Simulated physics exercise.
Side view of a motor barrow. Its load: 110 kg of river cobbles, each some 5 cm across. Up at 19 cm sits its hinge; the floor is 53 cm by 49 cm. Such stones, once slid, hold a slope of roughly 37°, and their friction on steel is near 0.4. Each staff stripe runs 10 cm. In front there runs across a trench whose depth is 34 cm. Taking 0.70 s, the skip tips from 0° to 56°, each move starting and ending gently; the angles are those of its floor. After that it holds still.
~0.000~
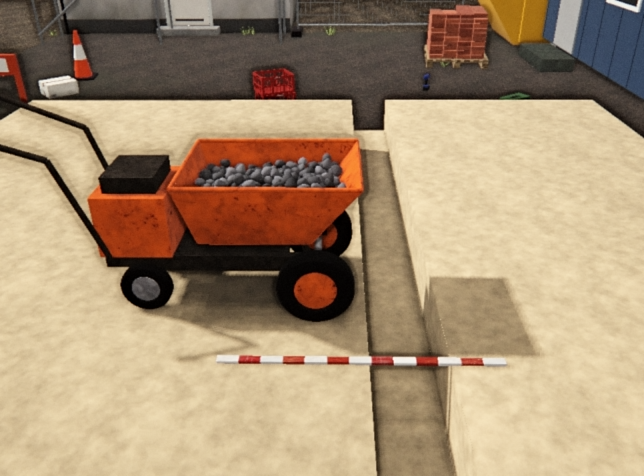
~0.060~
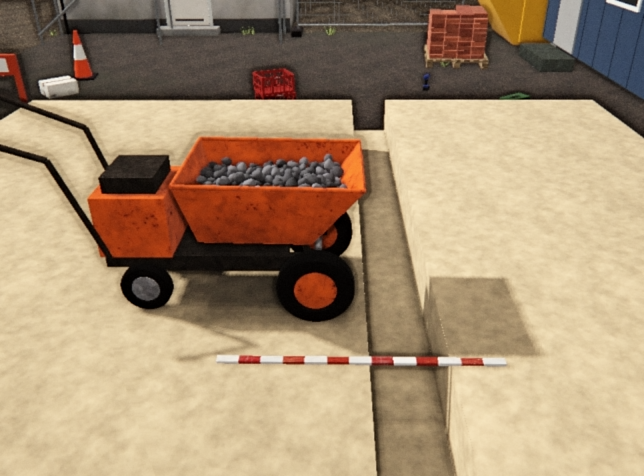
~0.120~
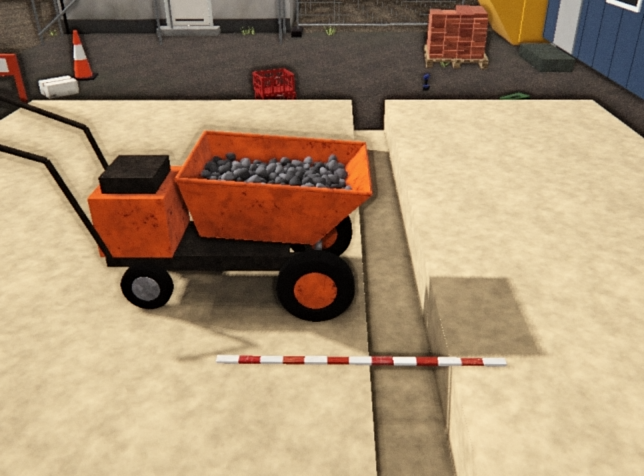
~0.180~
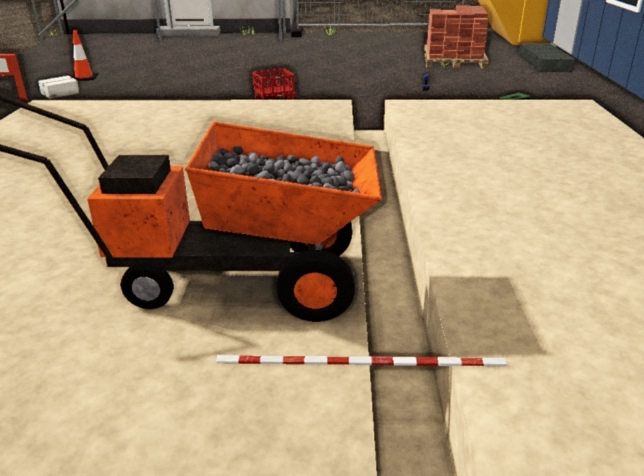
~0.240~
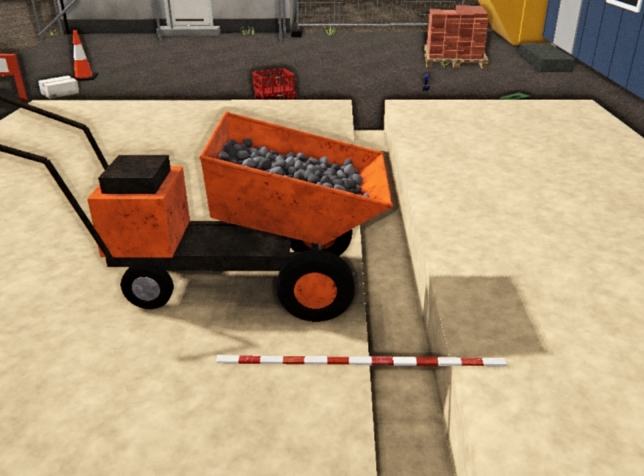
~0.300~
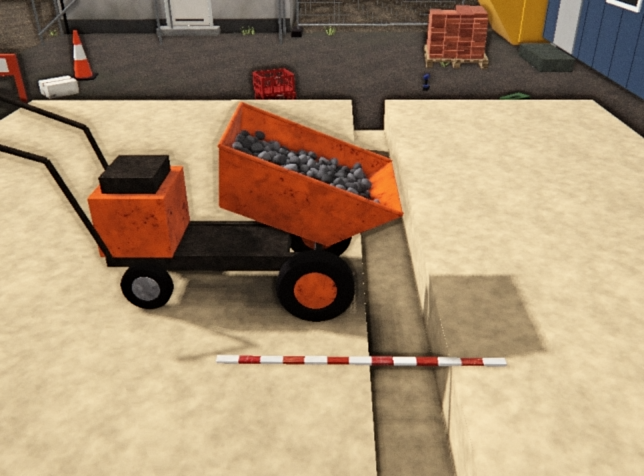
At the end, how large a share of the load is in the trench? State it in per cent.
A share of about 10 per cent.
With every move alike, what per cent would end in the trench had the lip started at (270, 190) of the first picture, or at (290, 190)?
Result: Close to 55 then close to 50 per cent.
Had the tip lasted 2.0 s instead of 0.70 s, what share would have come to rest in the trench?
Roughly 15% would finish there.
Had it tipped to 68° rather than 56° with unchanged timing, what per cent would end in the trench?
Around 25 per cent would finish in the trench.
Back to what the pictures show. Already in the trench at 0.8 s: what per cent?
Close to 0 per cent has got there by then.
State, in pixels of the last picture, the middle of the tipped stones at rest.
I'd put it close to (471, 283).
After 0.5 s the floor is at 47°; 100 % in the skip; the foremost stones are at (404, 226).
After 0.8 s the floor is at 56°; 95 % in the skip, 1 % in the trench, 4 % past the trench; the foremost stones are at (470, 278).
After 1.1 s the floor is at 56°; 64 % in the skip, 2 % in the trench, 34 % past the trench; the foremost stones are at (542, 285).
After 3.1 s the floor is at 56°; 47 % in the skip, 10 % in the trench, 43 % past the trench; the foremost stones are at (622, 289).
